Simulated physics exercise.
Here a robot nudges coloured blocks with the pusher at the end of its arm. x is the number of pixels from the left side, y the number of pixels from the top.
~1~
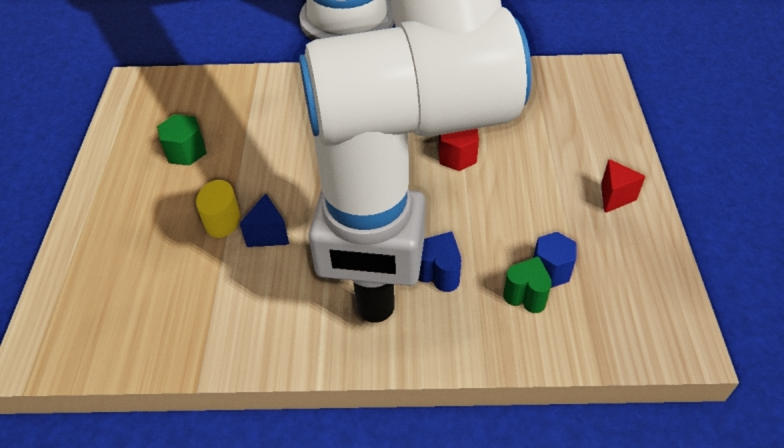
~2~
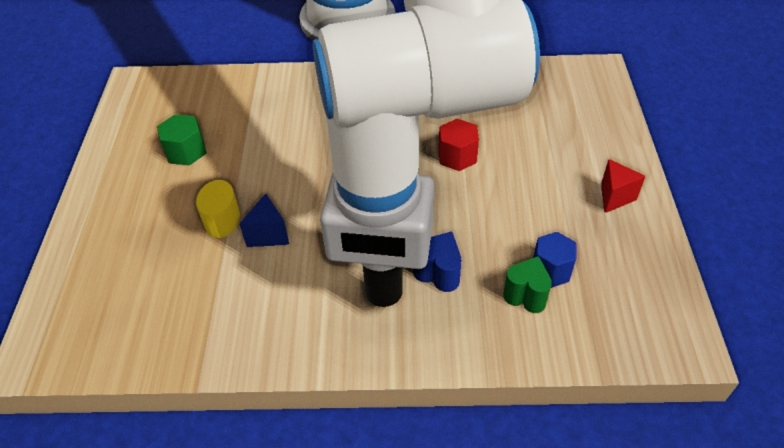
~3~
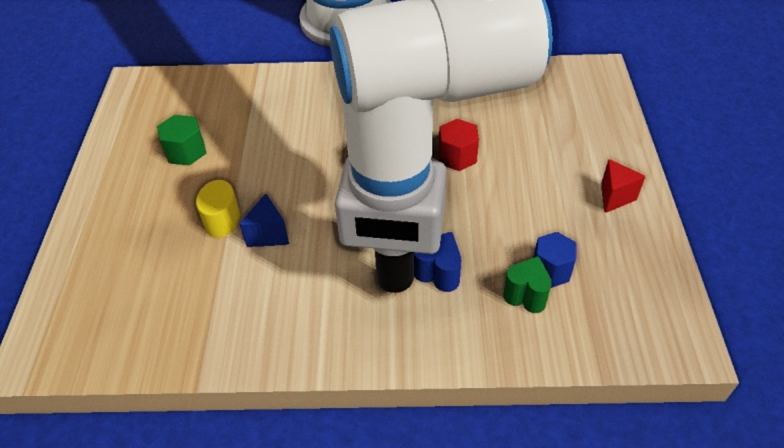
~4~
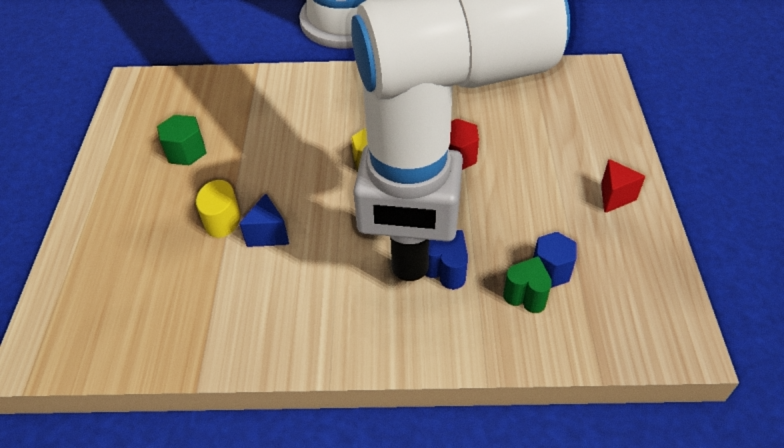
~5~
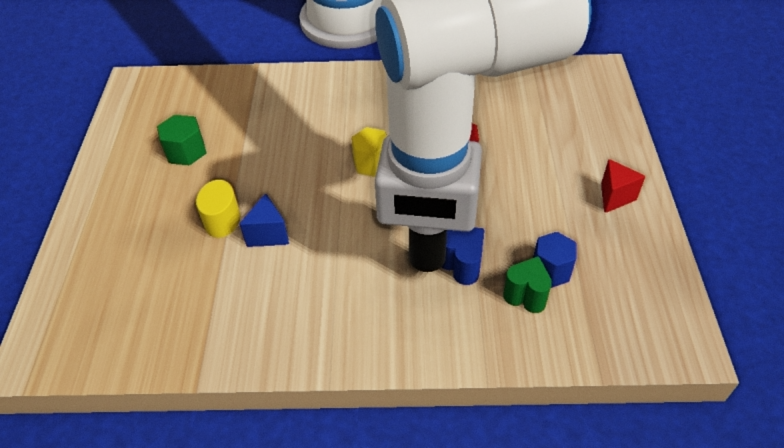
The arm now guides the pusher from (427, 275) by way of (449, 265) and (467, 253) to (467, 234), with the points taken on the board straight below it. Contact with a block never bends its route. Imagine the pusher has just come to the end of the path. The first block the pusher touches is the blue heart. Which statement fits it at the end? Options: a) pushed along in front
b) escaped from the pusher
b.
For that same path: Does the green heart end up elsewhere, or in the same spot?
At the moment the path ends, the green heart still stands where it did.
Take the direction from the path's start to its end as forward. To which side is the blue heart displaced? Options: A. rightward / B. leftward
A.
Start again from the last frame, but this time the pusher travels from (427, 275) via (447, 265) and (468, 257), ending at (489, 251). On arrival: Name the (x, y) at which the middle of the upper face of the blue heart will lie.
Near (526, 224).
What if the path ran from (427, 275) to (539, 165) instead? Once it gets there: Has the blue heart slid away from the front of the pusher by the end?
I'd say yes.
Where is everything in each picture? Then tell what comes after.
Pusher tip at (376, 307); block tops, blue heart at (440, 250); green heart at (531, 274), in the first frame.
Pusher at (384, 292); blocks unchanged, in the second frame.
Pusher at (395, 278); blocks unchanged, in the third frame.
Pusher at (410, 267); blue heart at (447, 247), in the fourth frame.
Pusher at (427, 258); blue heart at (464, 242); green heart at (531, 274), in the fifth frame.
The first path, step by step. Halfway along, pusher at (460, 243); blue heart at (494, 231), turned 25° clockwise.
At the end, pusher at (468, 216); blue heart at (505, 222), turned 50° clockwise; green heart in place.
